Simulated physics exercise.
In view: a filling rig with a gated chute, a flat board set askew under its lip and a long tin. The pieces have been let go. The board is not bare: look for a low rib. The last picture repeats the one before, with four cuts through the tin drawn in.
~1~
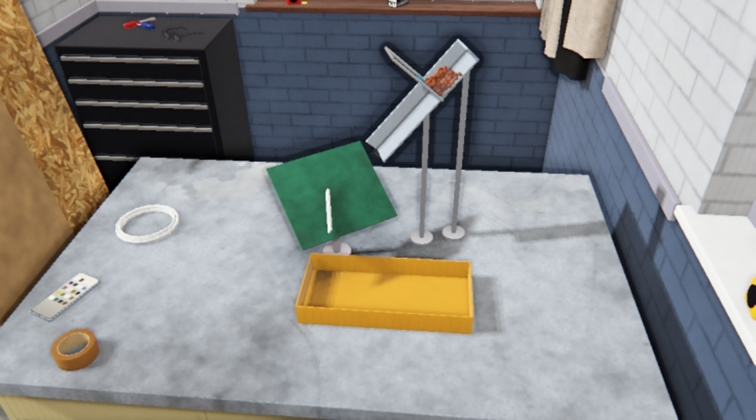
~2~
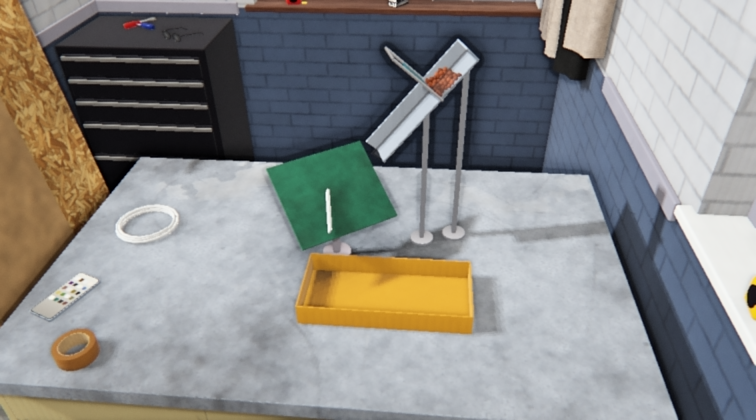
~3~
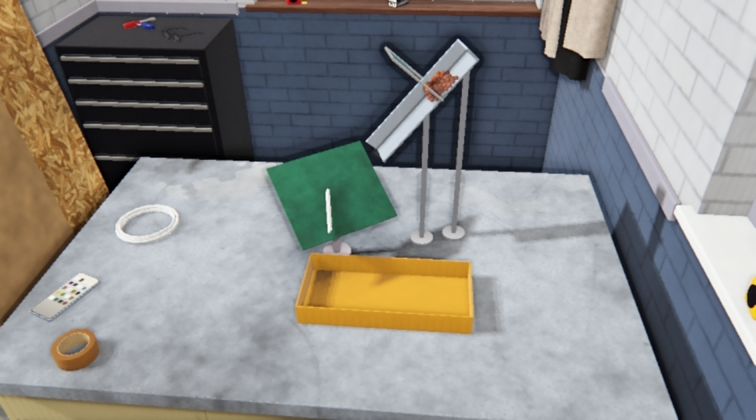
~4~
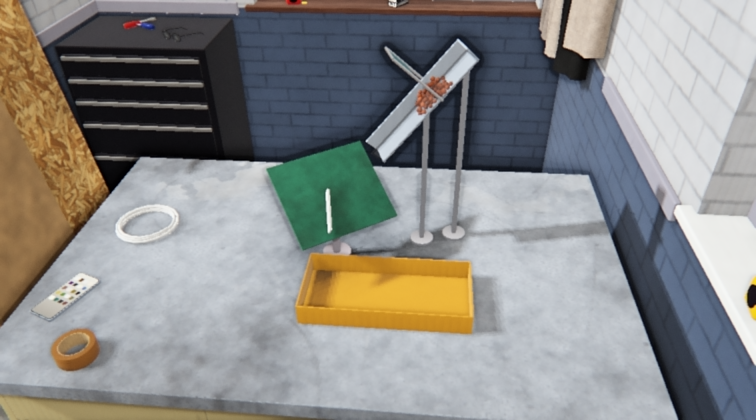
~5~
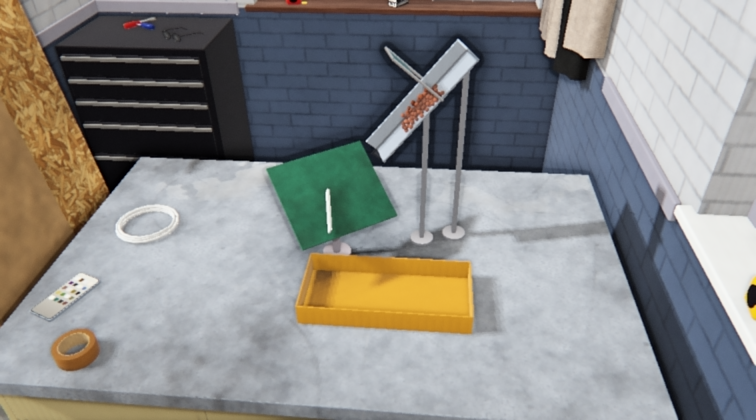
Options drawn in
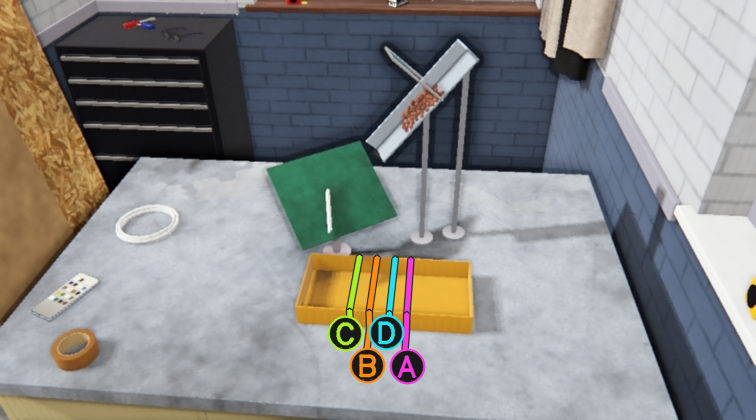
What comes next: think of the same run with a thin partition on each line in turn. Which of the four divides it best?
C beats the others.
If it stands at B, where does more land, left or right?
Left.
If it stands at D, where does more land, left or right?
The left side.
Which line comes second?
B.
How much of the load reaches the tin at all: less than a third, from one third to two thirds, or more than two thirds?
It is more than two thirds.
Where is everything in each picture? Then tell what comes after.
In the first frame, load behind the gate at (441, 80), clay pellets; lip of the chute at (381, 156), sloping fairly steeply.
In the second frame, middle of the board at (333, 192), tilted fairly steeply; middle of its low edge at (352, 232); of its high edge at (315, 154).
In the third frame, front corners of the tin at (296, 306) and (473, 317), empty; front of the load at (430, 98).
In the fourth frame, middle of the load at (429, 93); its front at (420, 113), about a quarter of the way to the lip; rib from (328, 189) to (331, 230).
In the fifth frame, middle of the load at (421, 104); its front at (406, 130), about half of the way to the lip.
On the marked copy, line A crosses the front rim at (406, 313); line B crosses the front rim at (369, 311); line C crosses the front rim at (349, 310); line D crosses the front rim at (389, 312).
With A, of what is caught, all on the left of the divider, none on the right.
With B, of what is caught, most on the left of the divider, about a quarter on the right.
With C, of what is caught, about two thirds on the left of the divider, about a third on the right.
With D, of what is caught, nearly all on the left of the divider, a stray few on the right.
